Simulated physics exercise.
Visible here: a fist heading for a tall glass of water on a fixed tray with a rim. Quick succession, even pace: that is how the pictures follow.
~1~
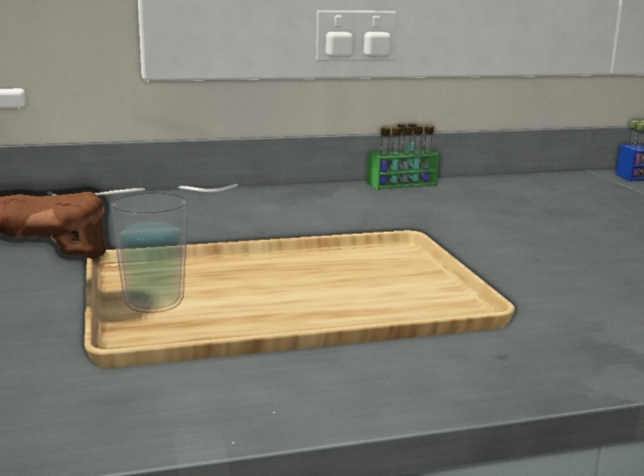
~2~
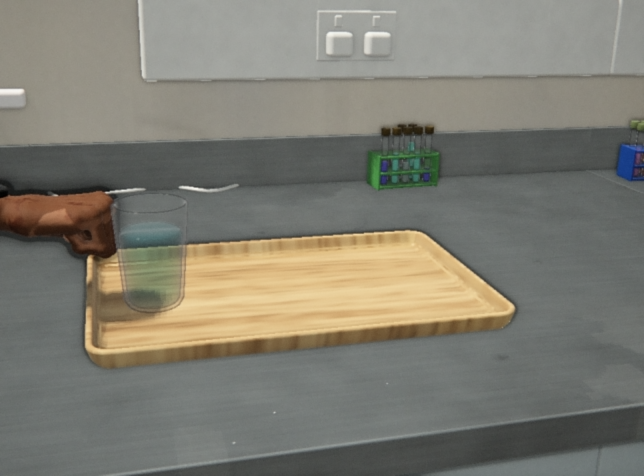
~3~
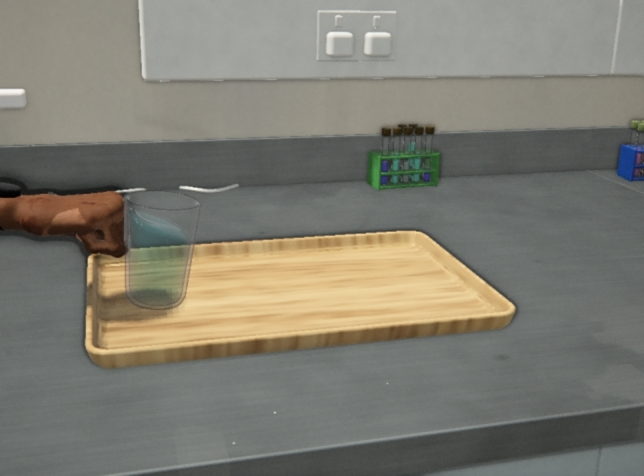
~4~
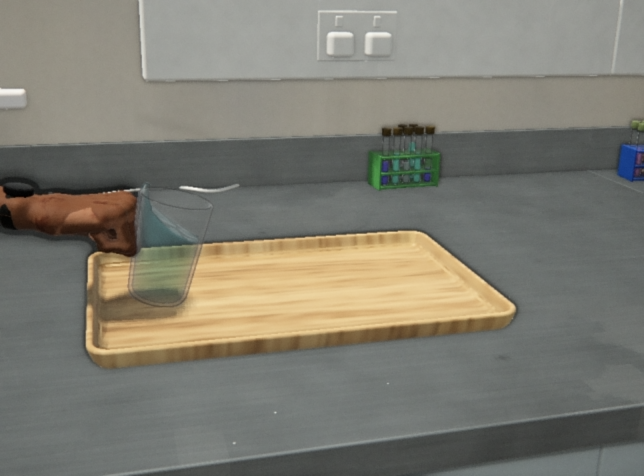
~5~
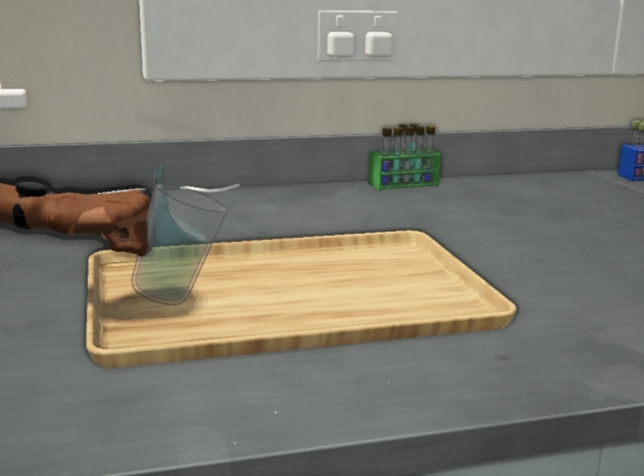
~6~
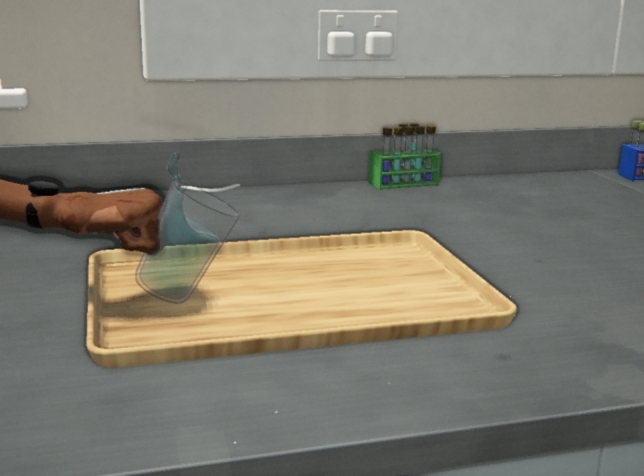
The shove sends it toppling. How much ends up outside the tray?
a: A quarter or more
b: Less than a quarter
a.
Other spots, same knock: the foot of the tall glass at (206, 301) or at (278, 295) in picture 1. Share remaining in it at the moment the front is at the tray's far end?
Roughly 50 percent in the first spot and 75 percent in the second.
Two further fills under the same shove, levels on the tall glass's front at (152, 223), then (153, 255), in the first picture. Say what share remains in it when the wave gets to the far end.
With the first amount it's 40 %, and with the second it's 40 %.
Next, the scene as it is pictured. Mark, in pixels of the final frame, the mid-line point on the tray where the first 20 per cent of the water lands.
At about (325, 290).
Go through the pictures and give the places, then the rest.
It leans 0°; its right rim is at (186, 203); the water meets the walls at (118, 231) and (182, 227); the tray's far rim is at (462, 267); the tray is clear ahead, in the first frame.
It leans 0°; its right rim is at (186, 203); the water meets the walls at (118, 231) and (182, 227), in the second frame.
It leans 7°; its right rim is at (199, 204); the water meets the walls at (129, 208) and (186, 228), in the third frame.
It leans 13°; its right rim is at (211, 206); the water meets the walls at (143, 191) and (199, 235), in the fourth frame.
It leans 21°; its right rim is at (225, 210); the water meets the walls at (148, 222) and (209, 234); 1 per cent is over the edge, in the fifth frame.
It leans 28°; its right rim is at (237, 215); the water meets the walls at (154, 234) and (220, 233); 1 per cent is over the edge, in the sixth frame.
A moment on, the tall glass lies on its side and 96 per cent is in the glass, 0 on the tray and 4 above or beyond its rim.
Next, the tall glass lies on its side and 48 per cent is in the glass, 46 on the tray and 6 above or beyond its rim.
Then the tall glass lies on its side and 24 per cent is in the glass, 63 on the tray and 13 above or beyond its rim.
Later the tall glass lies on its side and 13 per cent is in the glass, 54 on the tray and 33 above or beyond its rim.
At rest 67 per cent is held by tray and glass, 33 is off the tray.
